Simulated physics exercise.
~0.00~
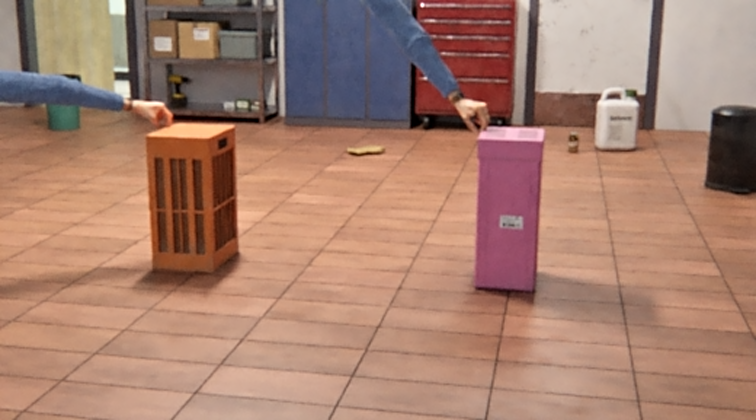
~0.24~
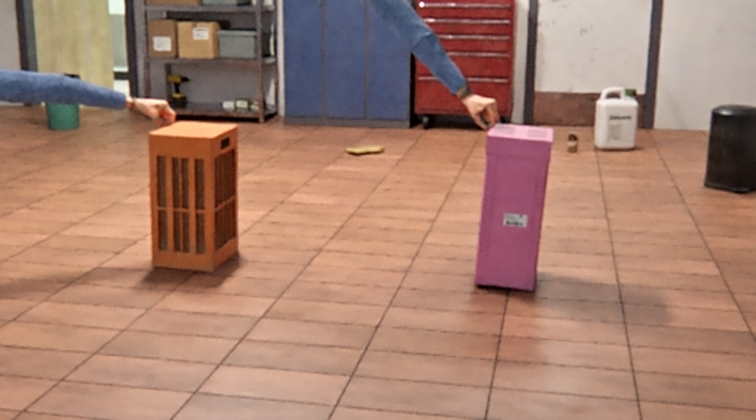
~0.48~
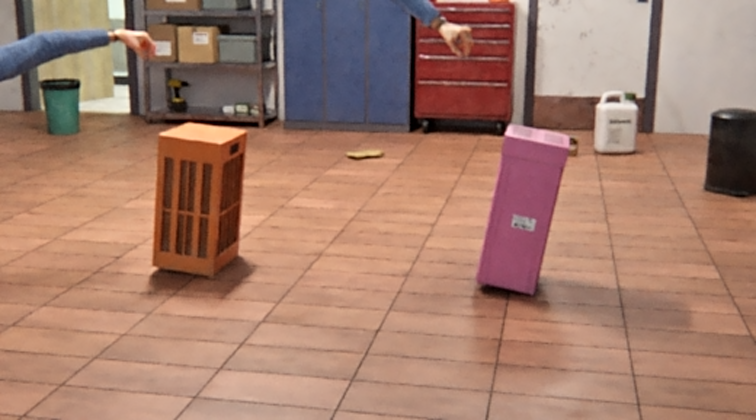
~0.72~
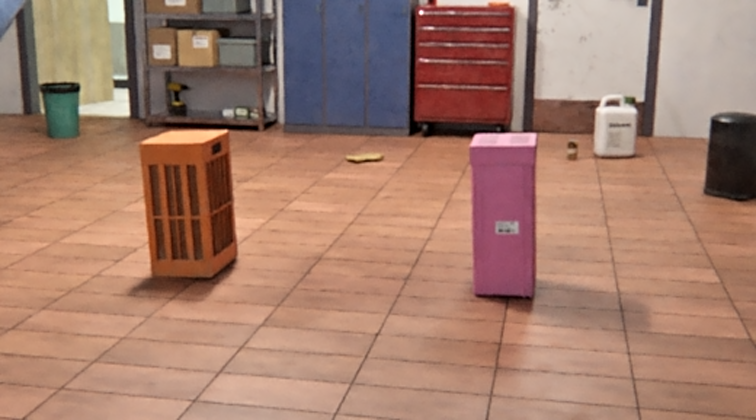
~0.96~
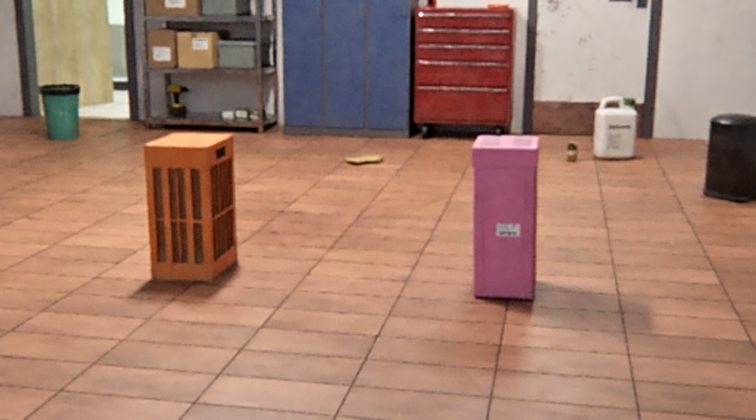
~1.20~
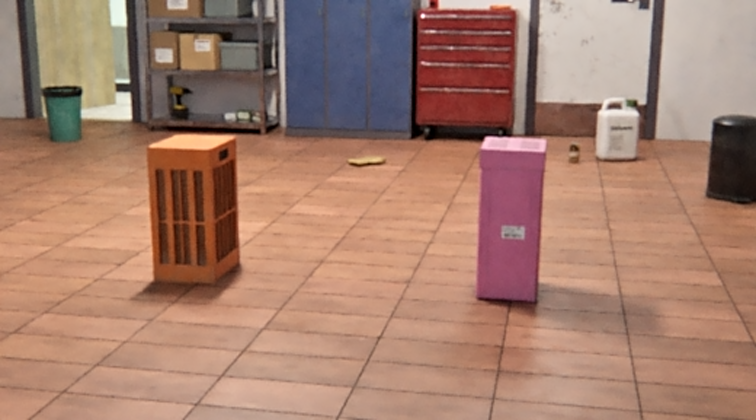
Two blue-sleeved arms reach into a tiled workshop, seen from the front by a slightly swaying camera, each touching the top of a tall object. A slatted orange crate stands on the left and a pink bin-like box on the right, with shelves, blue lockers and a red tool chest behind. The hands push them toward the right, then let go and draw back as the pink box leans noticeably and the orange crate tips slightly. Both rock back to the left, and the arms leave view. After a little more rocking, both settle upright on their bases.
